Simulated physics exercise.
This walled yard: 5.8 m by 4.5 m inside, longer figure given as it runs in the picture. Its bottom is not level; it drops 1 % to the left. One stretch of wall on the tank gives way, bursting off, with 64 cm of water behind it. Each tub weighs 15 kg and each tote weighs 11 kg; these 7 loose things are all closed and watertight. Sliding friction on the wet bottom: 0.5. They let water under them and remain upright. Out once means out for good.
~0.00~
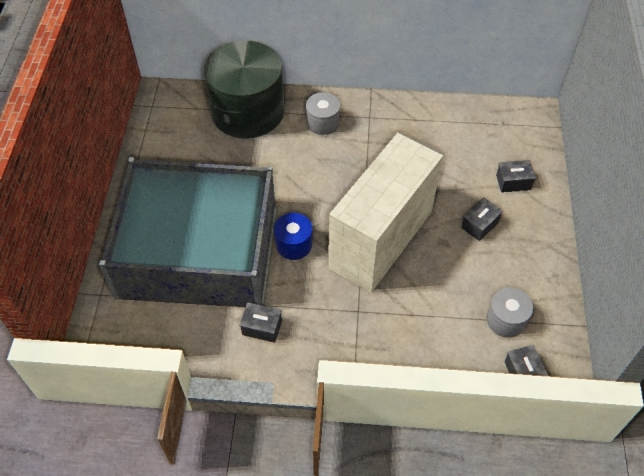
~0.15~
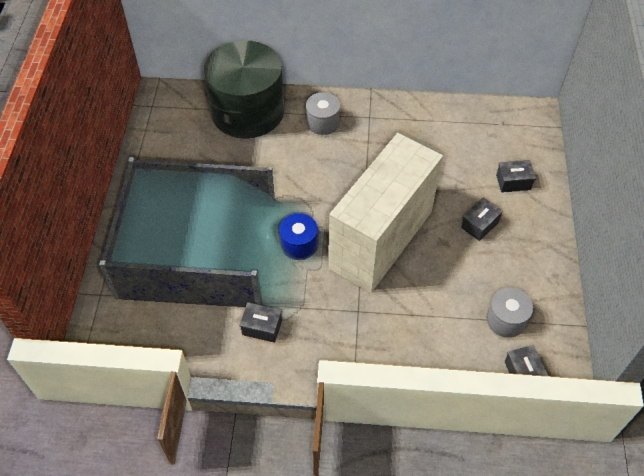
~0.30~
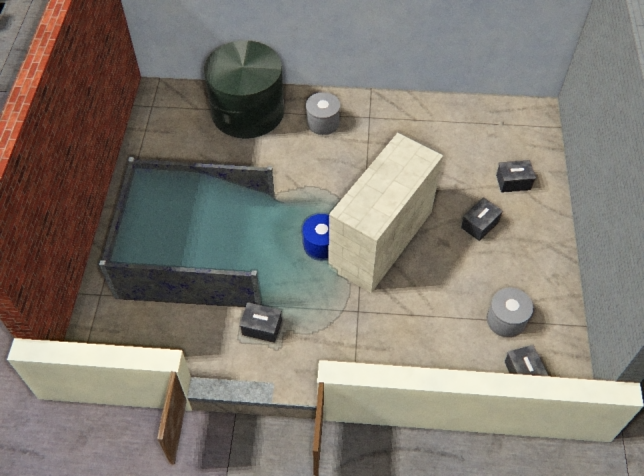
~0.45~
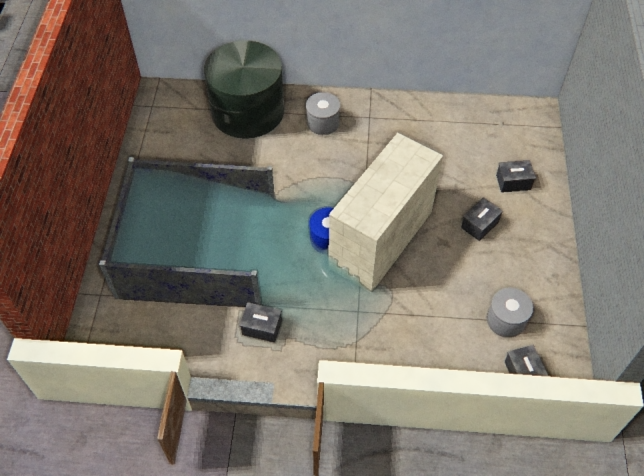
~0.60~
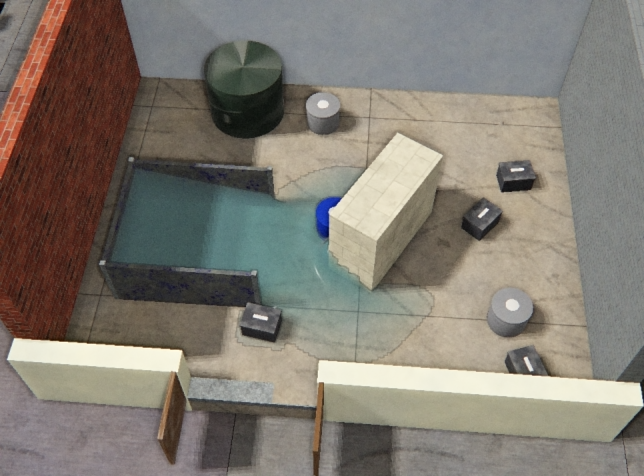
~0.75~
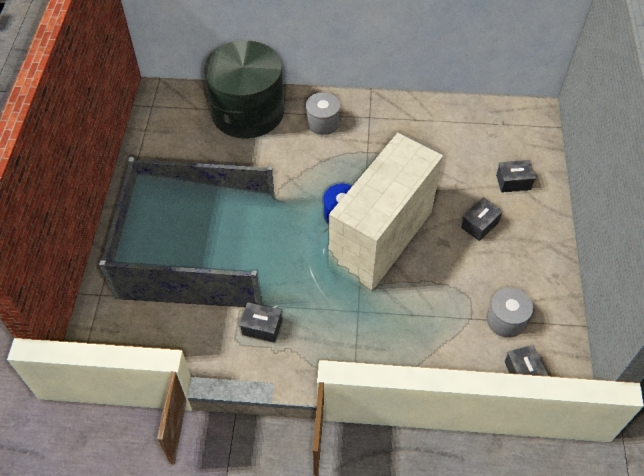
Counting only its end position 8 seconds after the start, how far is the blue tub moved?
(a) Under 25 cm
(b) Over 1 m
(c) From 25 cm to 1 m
Over 1 m.
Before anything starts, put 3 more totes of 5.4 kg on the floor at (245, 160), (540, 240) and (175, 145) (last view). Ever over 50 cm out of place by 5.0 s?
Going one by one: Not far enough, too far, not far enough.
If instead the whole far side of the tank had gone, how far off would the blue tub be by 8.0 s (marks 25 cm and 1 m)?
My answer is that the blue tub remains put.
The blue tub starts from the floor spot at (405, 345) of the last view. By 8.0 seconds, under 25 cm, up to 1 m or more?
From that spot, it is pushed far off.
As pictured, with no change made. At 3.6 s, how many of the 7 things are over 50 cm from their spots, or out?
At that moment it comes to 3.
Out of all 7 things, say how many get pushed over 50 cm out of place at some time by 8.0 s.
The count comes to 6.
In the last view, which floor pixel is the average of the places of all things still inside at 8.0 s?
Near (296, 199).
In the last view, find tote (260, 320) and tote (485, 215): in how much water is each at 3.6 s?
Depths: Near 3 cm, then near 5 cm.
After 1.6 s the blue tub is near (369, 85), 2.5 m from its start, aground; 0 of 7 are out; 0 afloat.
After 3.6 s the blue tub is near (368, 98), 2.3 m from its start, afloat; 0 of 7 are out; 2 afloat.
After 5.6 s the blue tub is near (366, 98), 2.3 m from its start, afloat; 0 of 7 are out; 4 afloat.
After 8.0 s the blue tub is near (301, 109), 1.9 m from its start, aground; 0 of 7 are out; 0 afloat.
